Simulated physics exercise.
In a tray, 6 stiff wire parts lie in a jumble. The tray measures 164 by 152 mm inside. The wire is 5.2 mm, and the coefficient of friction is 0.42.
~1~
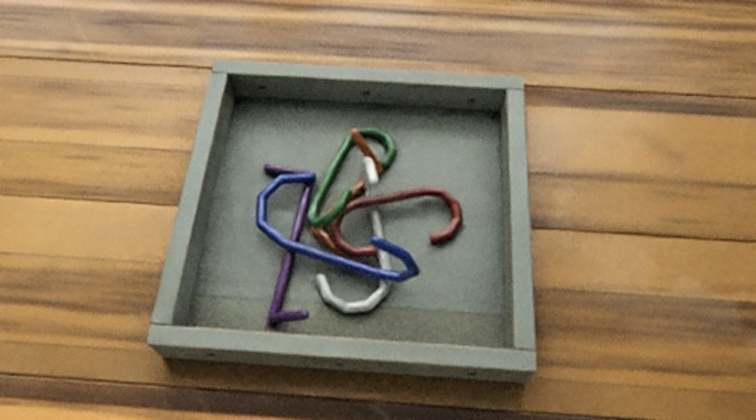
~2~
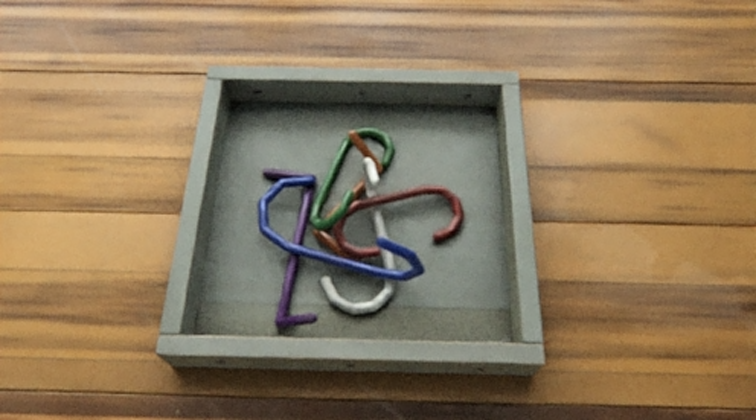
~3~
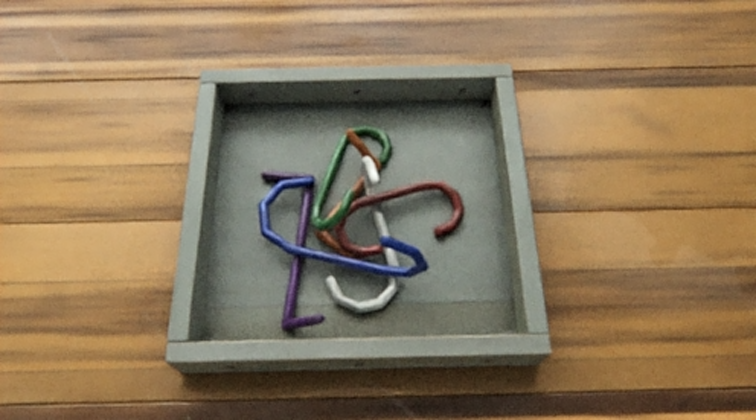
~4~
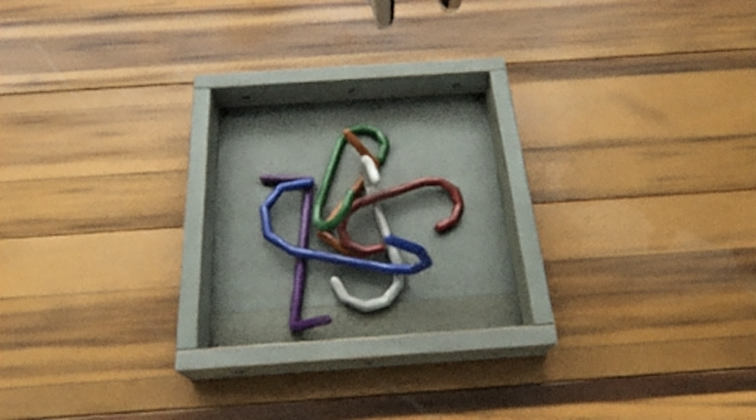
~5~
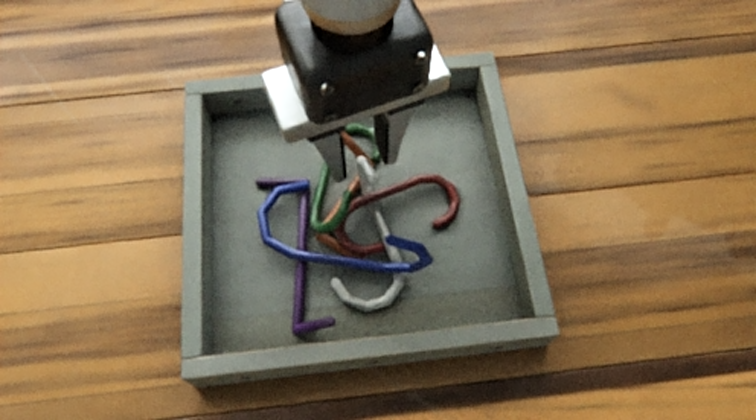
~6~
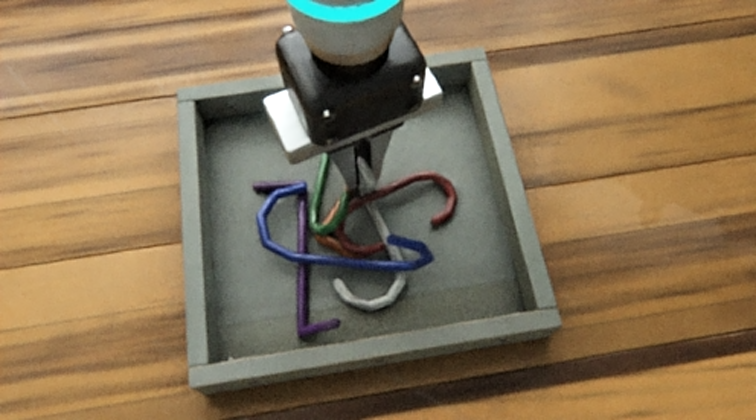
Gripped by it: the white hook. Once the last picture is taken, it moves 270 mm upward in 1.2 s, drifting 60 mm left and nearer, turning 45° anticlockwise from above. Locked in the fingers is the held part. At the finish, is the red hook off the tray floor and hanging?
Yes.
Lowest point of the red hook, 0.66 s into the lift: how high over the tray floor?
I'd say close to 100 mm.
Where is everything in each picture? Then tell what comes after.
Fingers out of view, 215 mm above the grip; red hook from (372, 252) to (435, 239), passing over orange crank, over and under white hook, under green hook; white hook from (321, 279) to (374, 181), passing over orange crank, over and under red hook, under blue hook, in the first picture.
Fingers out of view, 215 mm above the grip; orange crank from (354, 261) to (353, 135), passing under white hook, under red hook, under green hook; red hook from (376, 252) to (437, 237), passing over orange crank, over and under white hook, under green hook, in the second picture.
Fingers out of view, 201 mm above the grip; blue hook from (310, 181) to (386, 241), passing over white hook; purple crank from (266, 175) to (319, 319), in the third picture.
Fingers out of view, 107 mm above the grip; green hook from (351, 194) to (381, 159), passing over orange crank, over red hook; white hook from (335, 282) to (376, 180), passing over orange crank, over and under red hook, under blue hook, in the fourth picture.
Fingers (360, 150) 13 mm above the grip, in the fifth picture.
Fingers (358, 164) closed on the white hook; red hook from (381, 247) to (436, 221); white hook from (338, 284) to (371, 180), in the sixth picture.
Then, 0.36 s into the lift, lowest point more than 20 mm over the tray floor, white hook 58 mm.
Then, 0.66 s into the lift, lowest point more than 20 mm over the tray floor, white hook 159 mm, red hook 96 mm.
Then, 1.20 s into the lift, lowest point more than 20 mm over the tray floor, white hook 273 mm, red hook 209 mm.
End, hanging white hook 273 mm, red hook 210 mm; the other 4 are down.
